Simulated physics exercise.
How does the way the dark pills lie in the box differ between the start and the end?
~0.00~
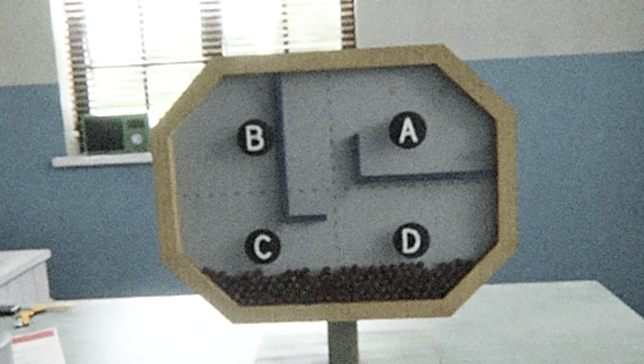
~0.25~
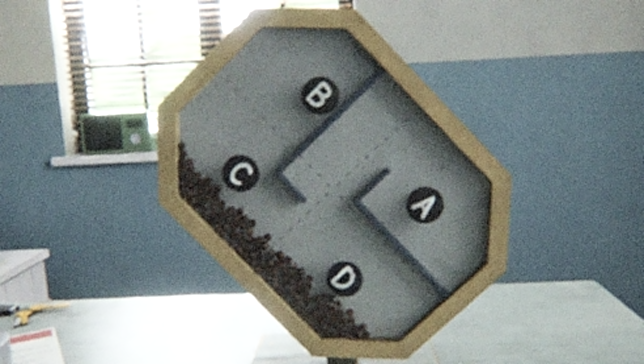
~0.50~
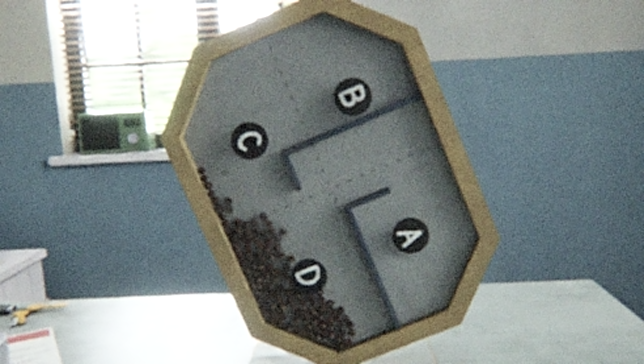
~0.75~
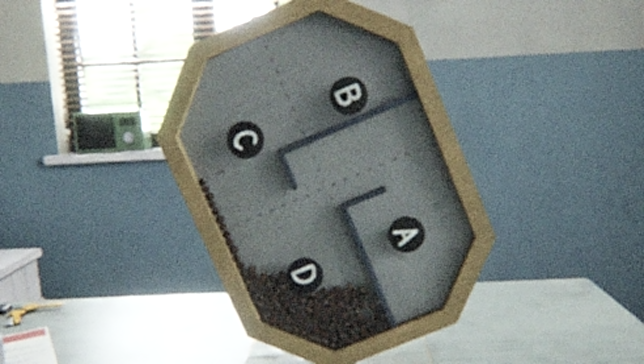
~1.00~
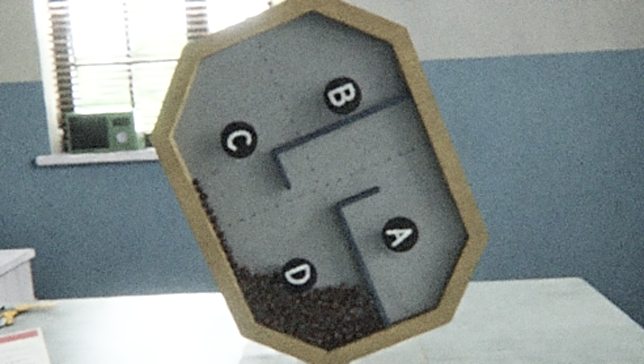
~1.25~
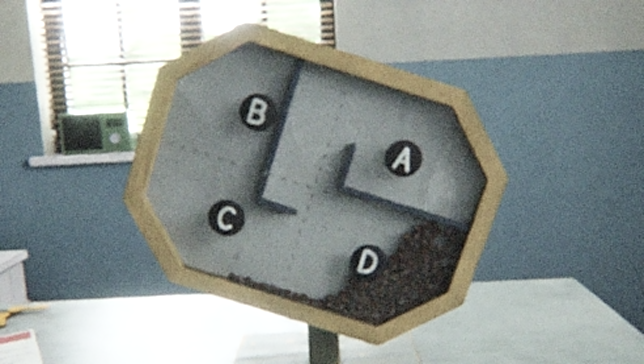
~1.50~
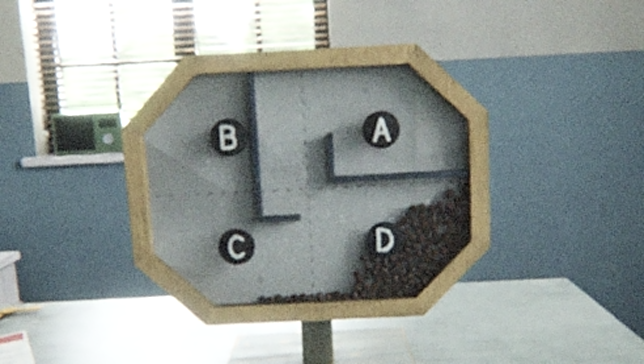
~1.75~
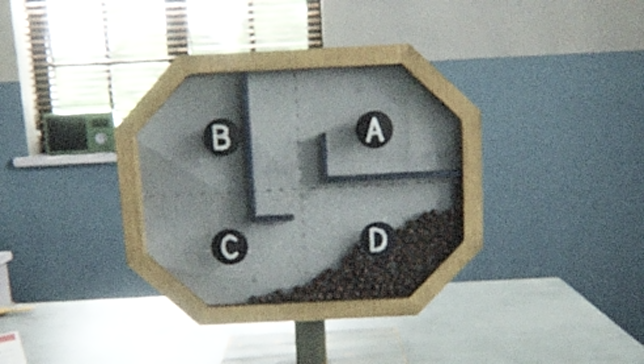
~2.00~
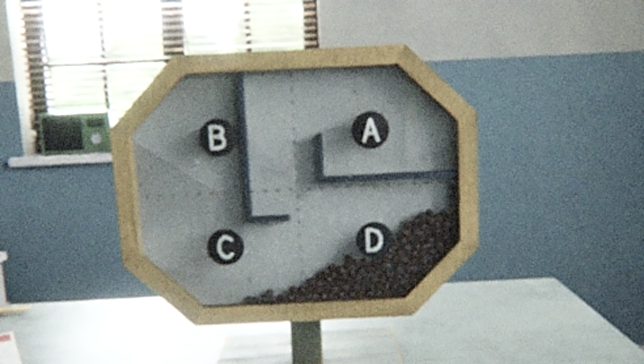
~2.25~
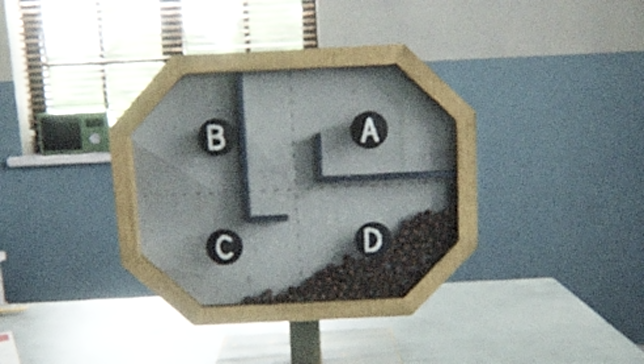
At the start the pills lie in a low, even layer along the bottom beneath both C and D. At the end they rest in a slope piled up toward the lower right, mostly around D, with only a few reaching toward C.
